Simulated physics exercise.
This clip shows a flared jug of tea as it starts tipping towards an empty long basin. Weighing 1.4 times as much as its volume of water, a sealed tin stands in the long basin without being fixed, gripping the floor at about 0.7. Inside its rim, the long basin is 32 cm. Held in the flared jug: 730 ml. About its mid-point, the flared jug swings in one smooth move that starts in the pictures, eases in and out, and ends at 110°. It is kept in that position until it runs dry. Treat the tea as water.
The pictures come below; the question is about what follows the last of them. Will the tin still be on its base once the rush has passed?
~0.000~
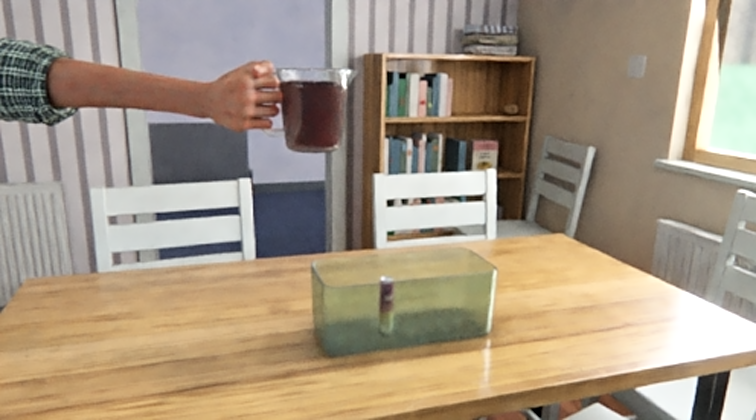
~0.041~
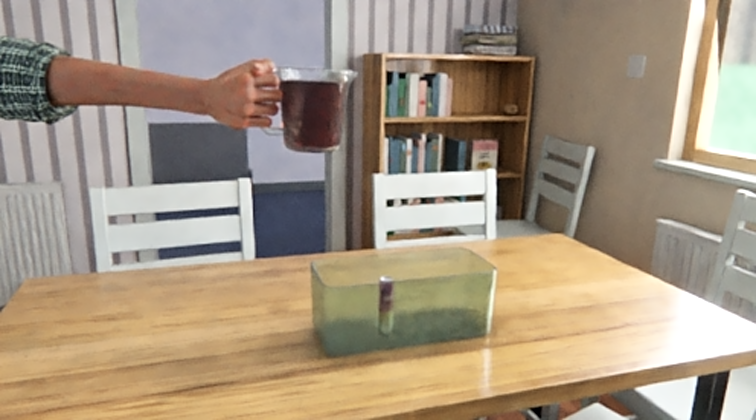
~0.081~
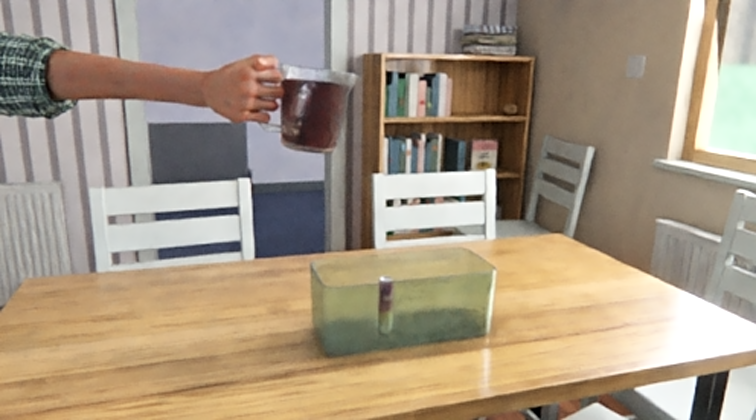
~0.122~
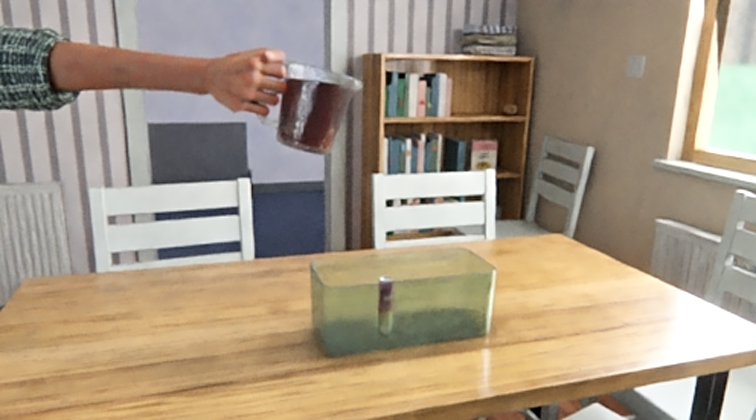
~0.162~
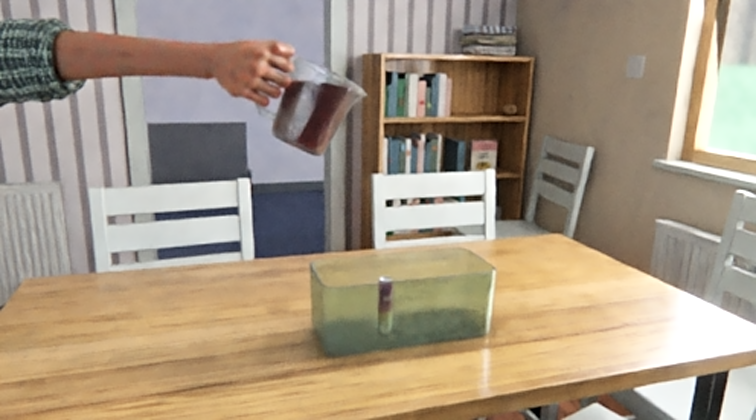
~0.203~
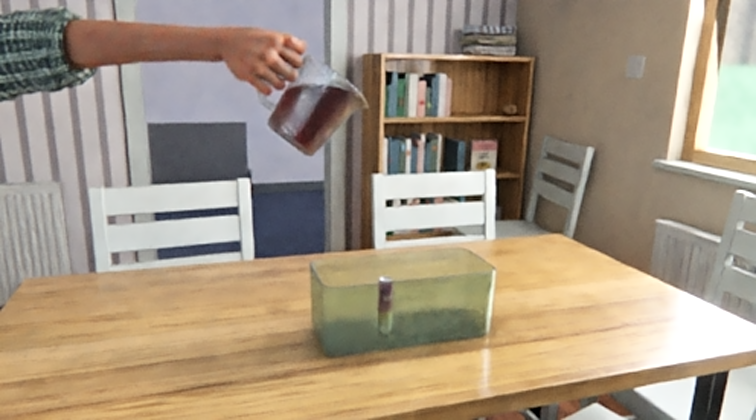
It ends up erect.
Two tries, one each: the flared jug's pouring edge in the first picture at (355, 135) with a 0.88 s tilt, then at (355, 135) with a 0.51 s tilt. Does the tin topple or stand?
Try 1: Tipped over; try 2: Tipped over.
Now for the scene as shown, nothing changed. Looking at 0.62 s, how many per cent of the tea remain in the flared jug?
I'd say some 7 per cent remains.
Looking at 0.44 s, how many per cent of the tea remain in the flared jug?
Roughly 44 percent.
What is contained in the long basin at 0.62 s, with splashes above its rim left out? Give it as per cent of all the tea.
About 62 %.
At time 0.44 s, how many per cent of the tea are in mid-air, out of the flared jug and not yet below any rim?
Near 52 per cent of it all.
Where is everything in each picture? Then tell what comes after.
Tilt 0°; pouring edge (358, 71); surface from (280, 81) to (346, 82); the long basin's rim runs from (317, 275) to (483, 259); the tin's top is at (387, 281), in the first picture.
Tilt 2°; pouring edge (358, 73); surface from (280, 81) to (346, 83), in the second picture.
Tilt 7°; pouring edge (361, 77); surface from (282, 78) to (347, 85), in the third picture.
Tilt 15°; pouring edge (364, 85); surface from (285, 78) to (351, 88), in the fourth picture.
Tilt 25°; pouring edge (367, 95); surface from (286, 88) to (357, 92), in the fifth picture.
Tilt 38°; pouring edge (369, 107); surface from (281, 99) to (364, 100); 1 per cent is over the edge, in the sixth picture.
After 0.44 s the tilt is 106° and 44 per cent is still to pour; the tin stands where it began.
After 0.62 s the tilt is 110° and 7 per cent is still to pour; the tin stands where it began.
After 0.81 s the tilt is 110° and 0 per cent is still to pour; the tin stands where it began.
After 1.01 s the tilt is 110° and 0 per cent is still to pour; the tin stands where it began.
In the end the tin stands where it began.
